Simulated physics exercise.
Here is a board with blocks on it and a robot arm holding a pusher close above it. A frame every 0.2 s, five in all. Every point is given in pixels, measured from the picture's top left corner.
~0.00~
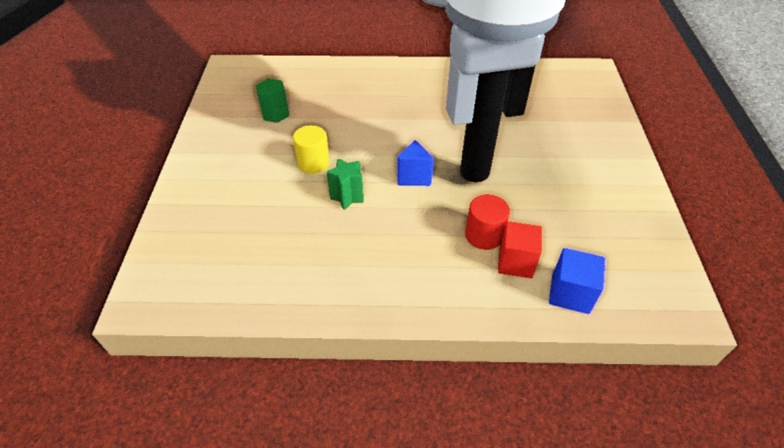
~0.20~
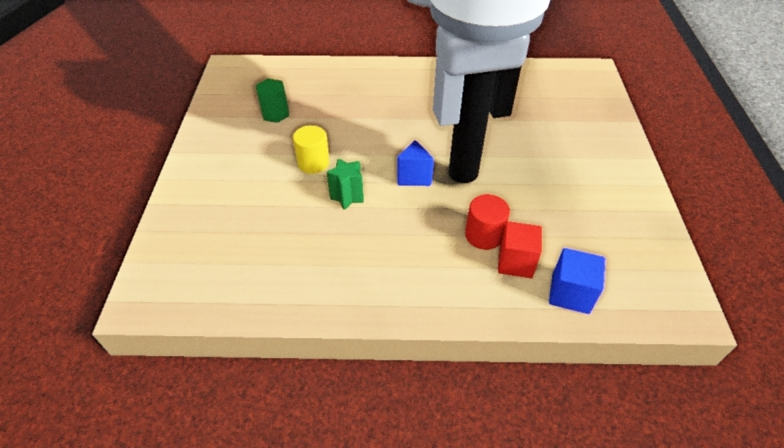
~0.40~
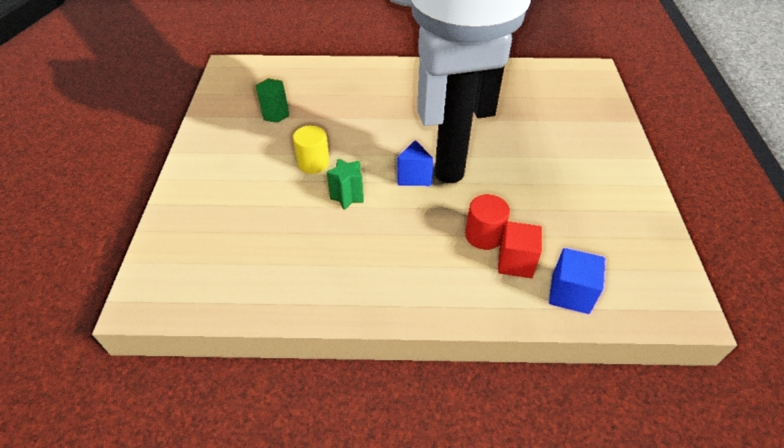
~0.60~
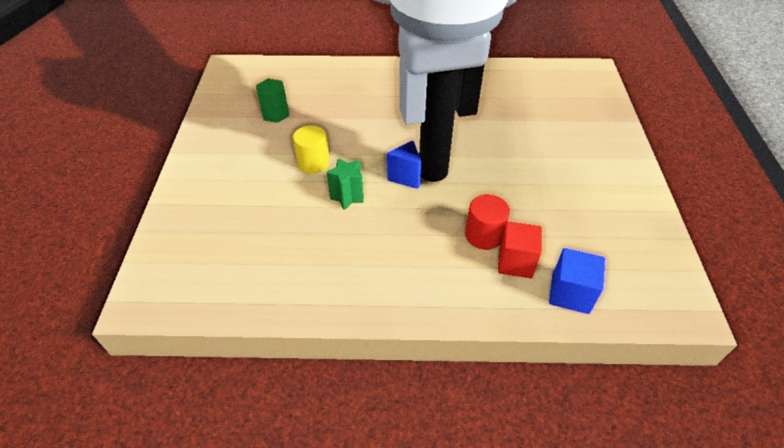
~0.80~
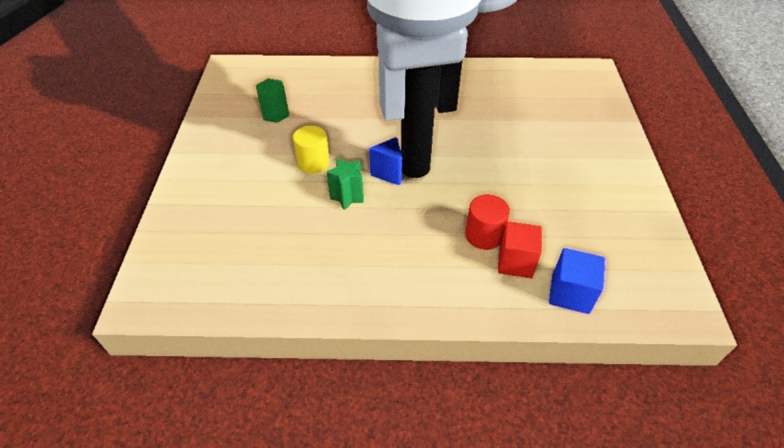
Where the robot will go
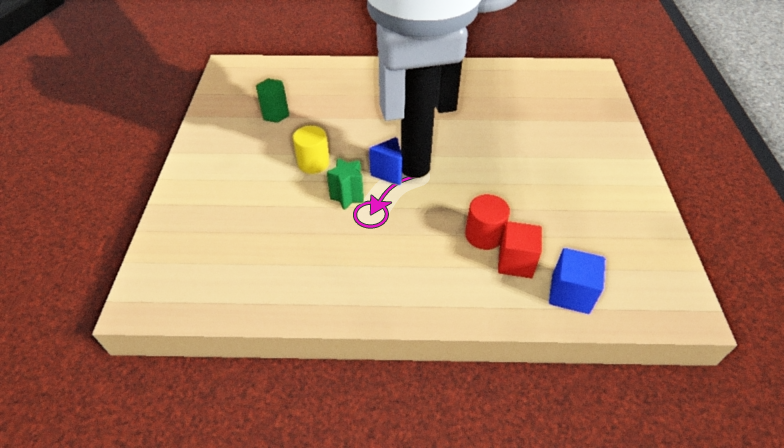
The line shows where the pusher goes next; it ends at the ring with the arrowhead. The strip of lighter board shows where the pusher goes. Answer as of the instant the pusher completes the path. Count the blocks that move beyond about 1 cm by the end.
Total: One.
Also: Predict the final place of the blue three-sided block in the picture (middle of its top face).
(368, 150)
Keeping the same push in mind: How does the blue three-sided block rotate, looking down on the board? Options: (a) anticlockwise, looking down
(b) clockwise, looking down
Choice b: Clockwise, looking down.
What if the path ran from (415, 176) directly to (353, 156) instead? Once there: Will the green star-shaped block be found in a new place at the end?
Final answer: No.
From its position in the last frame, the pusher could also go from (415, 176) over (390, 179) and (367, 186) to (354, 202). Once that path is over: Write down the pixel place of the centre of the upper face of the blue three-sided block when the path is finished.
By then it is at (346, 146).
Drawn move, from (415, 176) over (395, 184) and (382, 198) to (371, 214).
What follows on the original path. Halfway along, pusher (387, 183); blue three-sided block (368, 150), turned 50° clockwise.
At the end, pusher (371, 207); yellow circular block still; green star-shaped block (343, 171), turned 20° clockwise; blue three-sided block (368, 150), turned 50° clockwise.
